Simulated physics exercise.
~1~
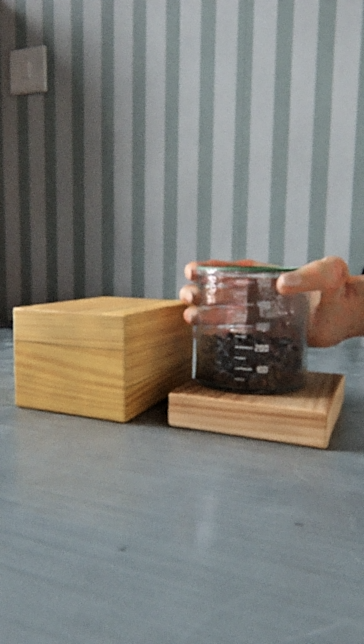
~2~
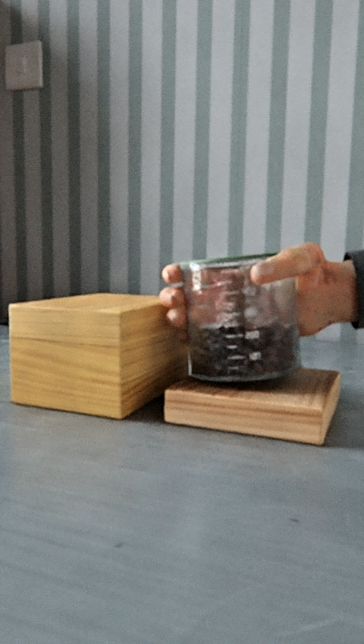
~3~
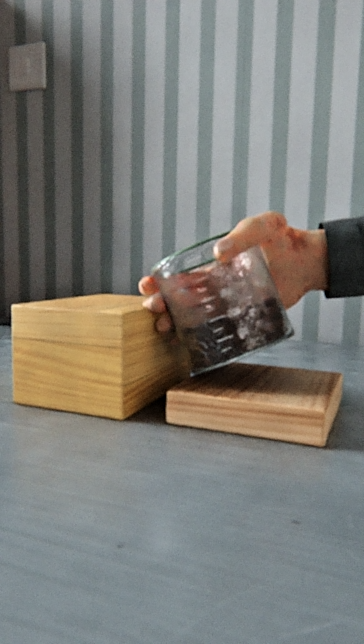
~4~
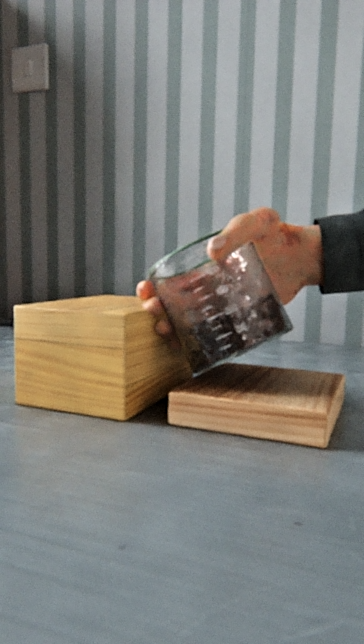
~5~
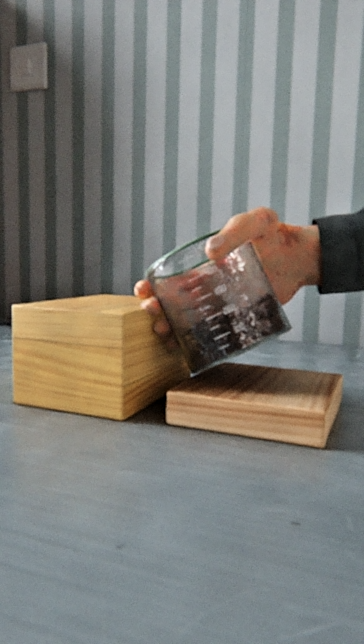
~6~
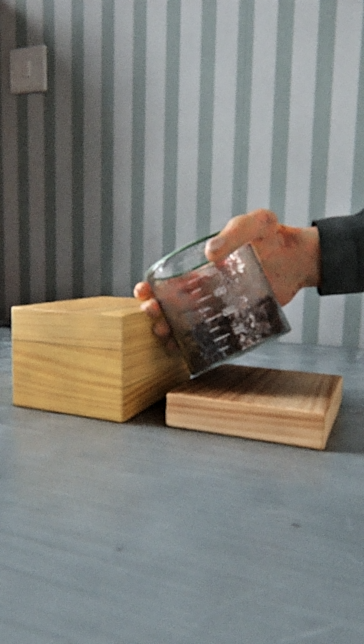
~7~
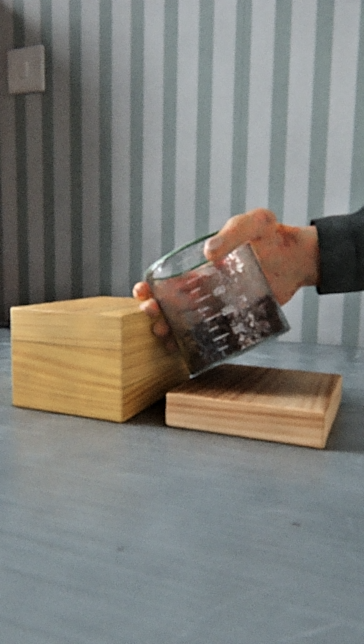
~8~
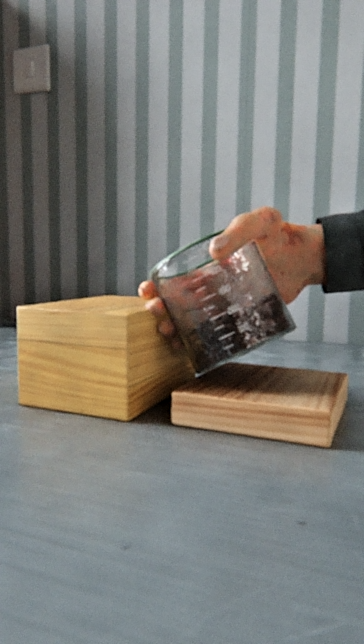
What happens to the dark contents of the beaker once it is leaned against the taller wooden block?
The dark contents stay inside the tilted beaker, and none of them come out.
